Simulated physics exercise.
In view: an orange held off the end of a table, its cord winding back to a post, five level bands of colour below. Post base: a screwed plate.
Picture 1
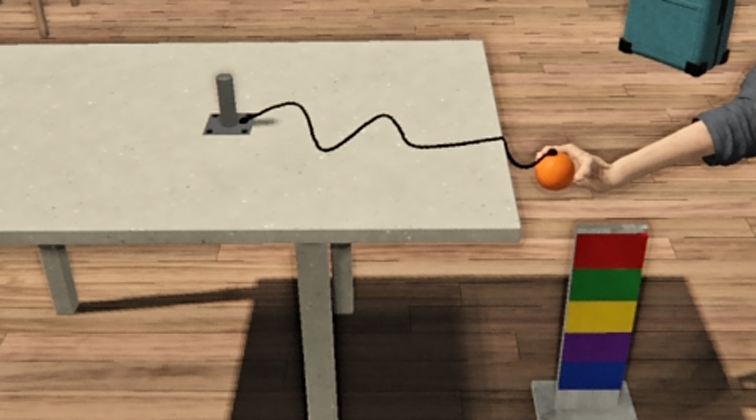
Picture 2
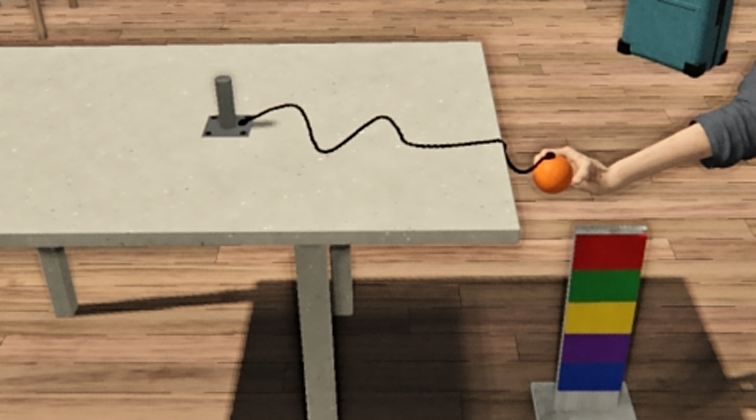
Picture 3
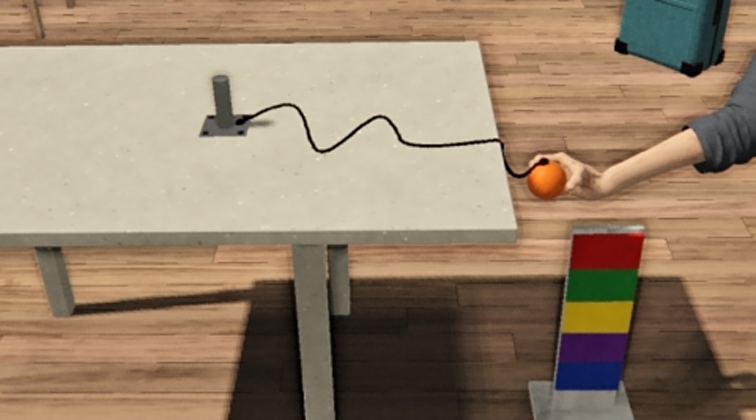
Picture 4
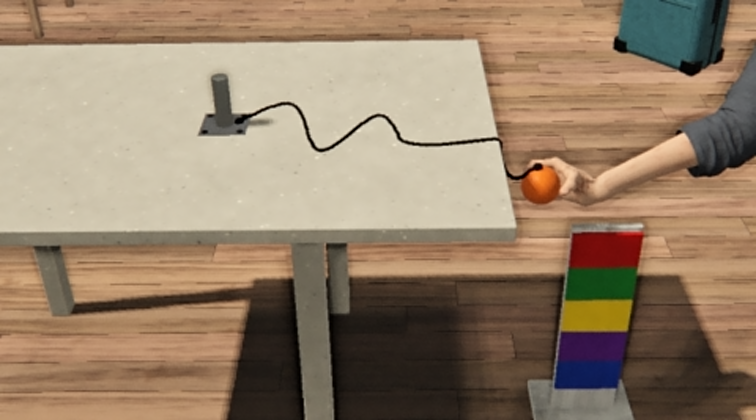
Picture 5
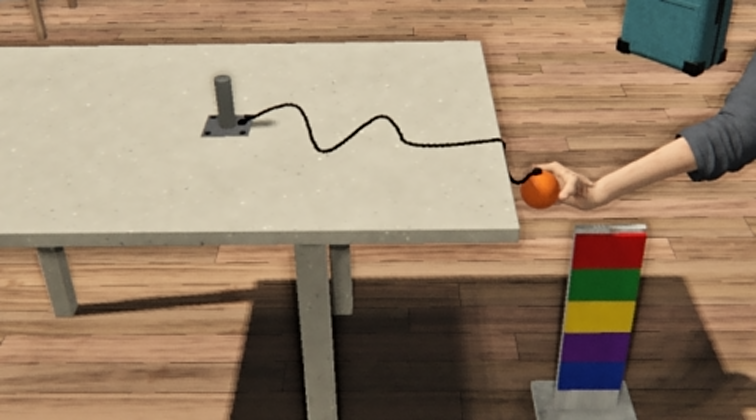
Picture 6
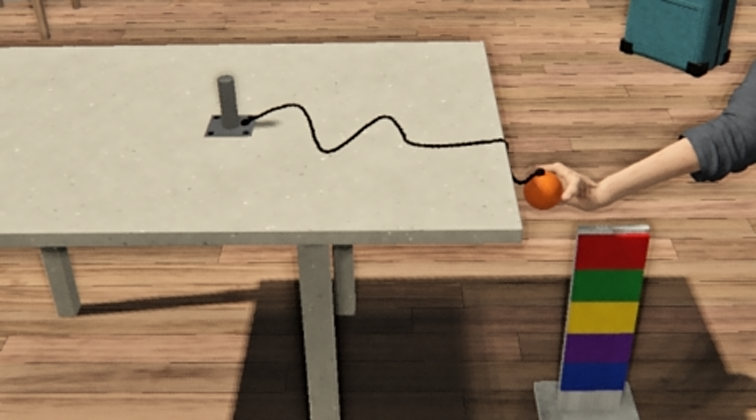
In a wood-floored room, a pale grey table is seen from slightly above. A black cord winds across it from a short dark post on a plate to an orange ball in a hand off the right edge, above a stand banded red, green, yellow, purple and blue, with a teal suitcase behind. The hand lowers the ball slightly, drifting left, while the view sways faintly.
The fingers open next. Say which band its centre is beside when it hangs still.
Its centre is beside the purple band.
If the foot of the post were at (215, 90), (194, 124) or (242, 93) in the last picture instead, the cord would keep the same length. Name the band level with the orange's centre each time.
First try: Yellow; second try: Yellow; third try: Purple.
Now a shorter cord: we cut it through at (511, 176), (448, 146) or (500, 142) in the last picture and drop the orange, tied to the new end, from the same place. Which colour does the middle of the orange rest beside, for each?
Try 1 - yellow; try 2 - red; try 3 - green.
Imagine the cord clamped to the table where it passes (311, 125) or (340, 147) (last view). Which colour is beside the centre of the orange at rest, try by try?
First try yellow, second try green.
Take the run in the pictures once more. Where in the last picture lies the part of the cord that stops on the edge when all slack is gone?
The spot located at (379, 118) in the last picture.
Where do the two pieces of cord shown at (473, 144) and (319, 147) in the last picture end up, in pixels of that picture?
(497, 249) and (406, 128).
A little later, orange near (452, 339); level with purple.
Next, orange near (513, 338); level with purple.
When it is over, orange near (484, 341); level with purple. The cord holds its middle at purple.
